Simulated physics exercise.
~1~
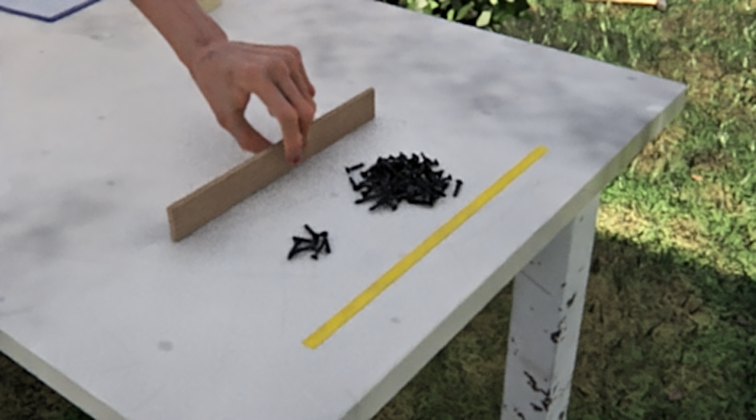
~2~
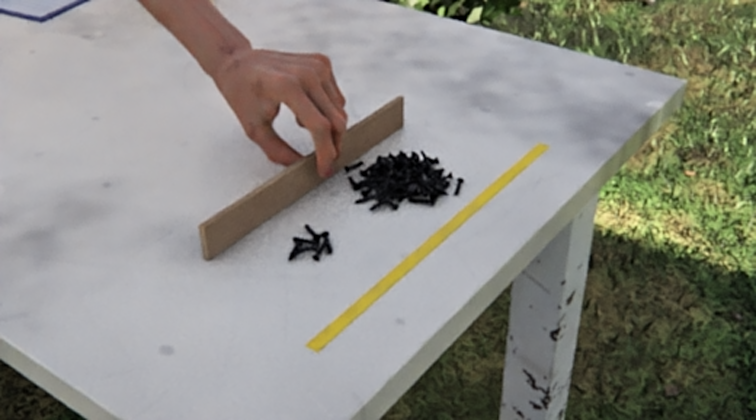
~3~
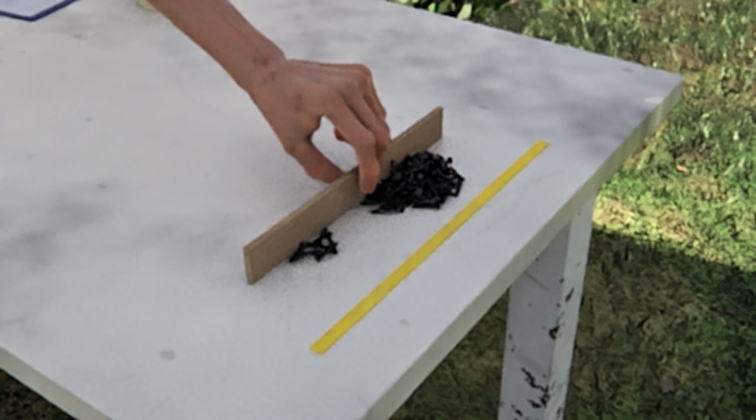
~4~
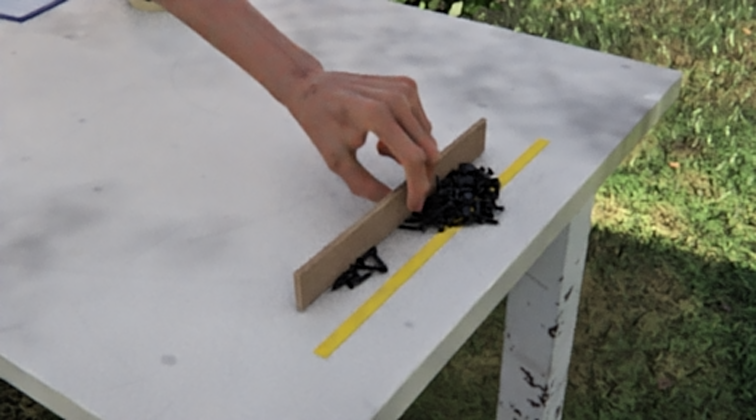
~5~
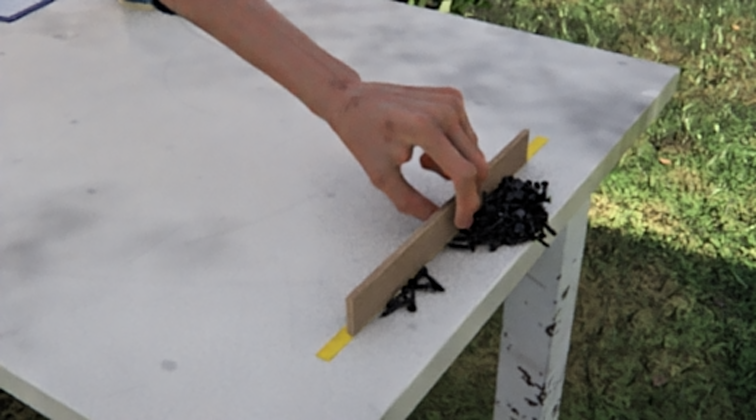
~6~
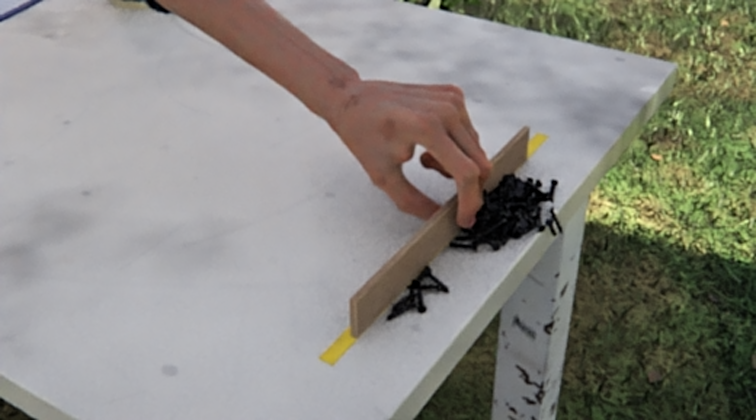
A hand's card sweeps two screw piles past yellow tape, the larger slightly over the edge.
